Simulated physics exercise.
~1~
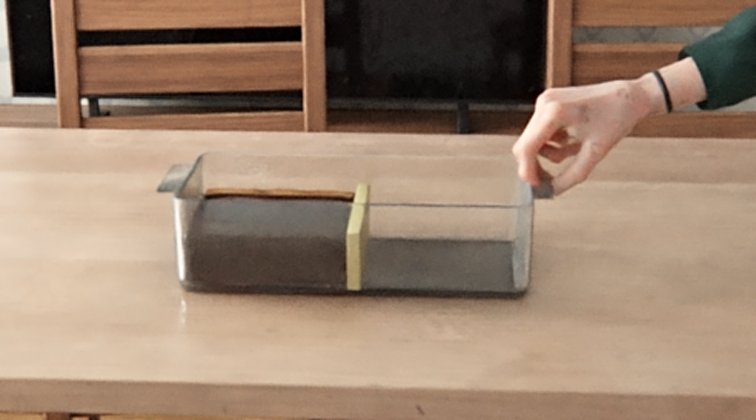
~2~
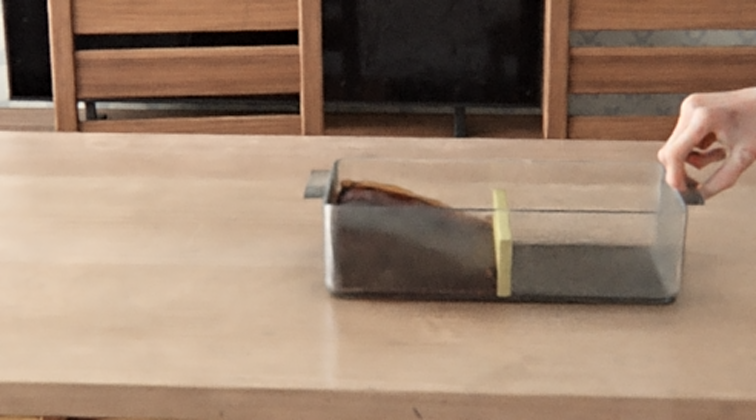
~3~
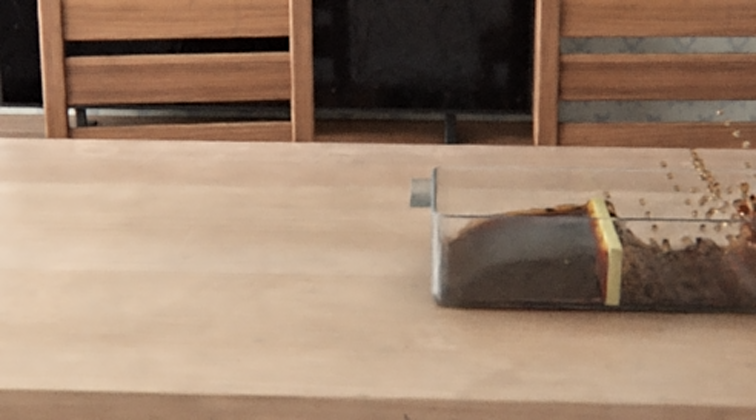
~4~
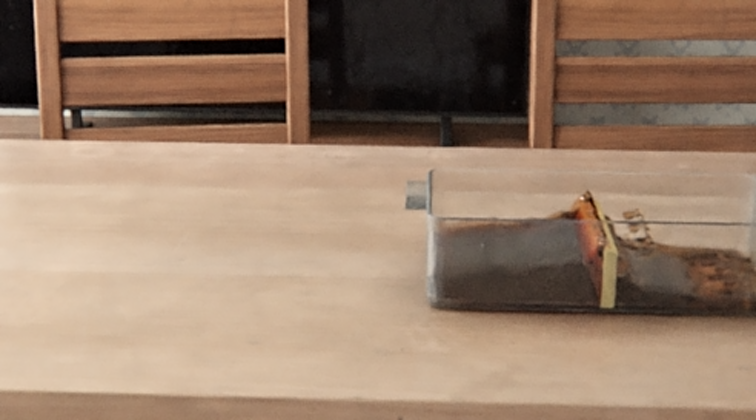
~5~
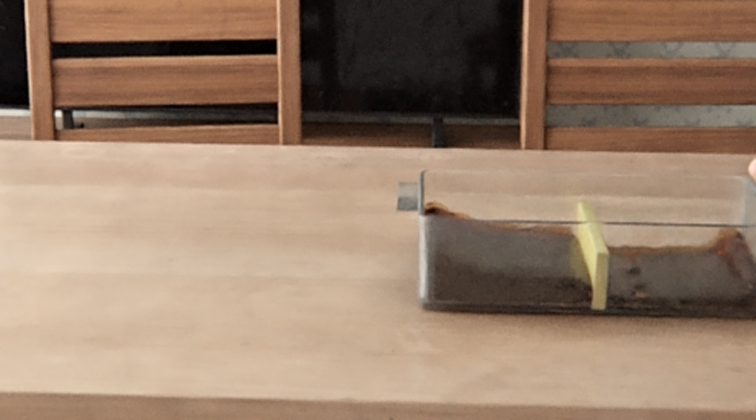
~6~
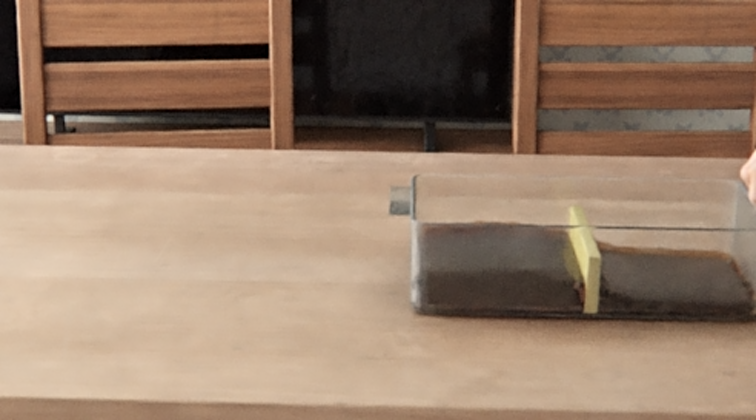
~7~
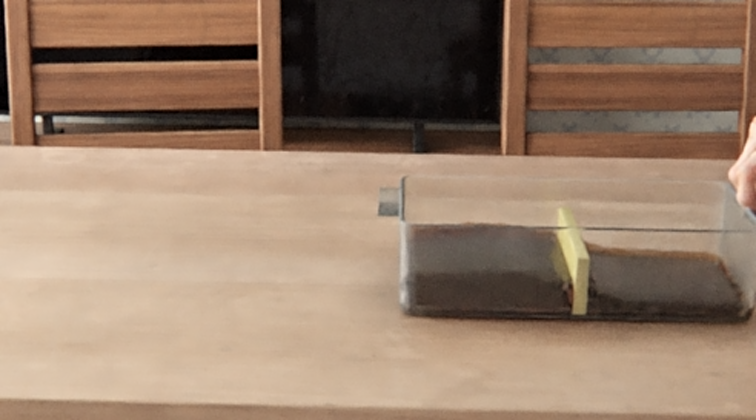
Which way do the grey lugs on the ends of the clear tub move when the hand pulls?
The lugs move to the right along the table, together with the tub.
On a table, a hand pulls a tub right, and tea crosses the divider and settles.
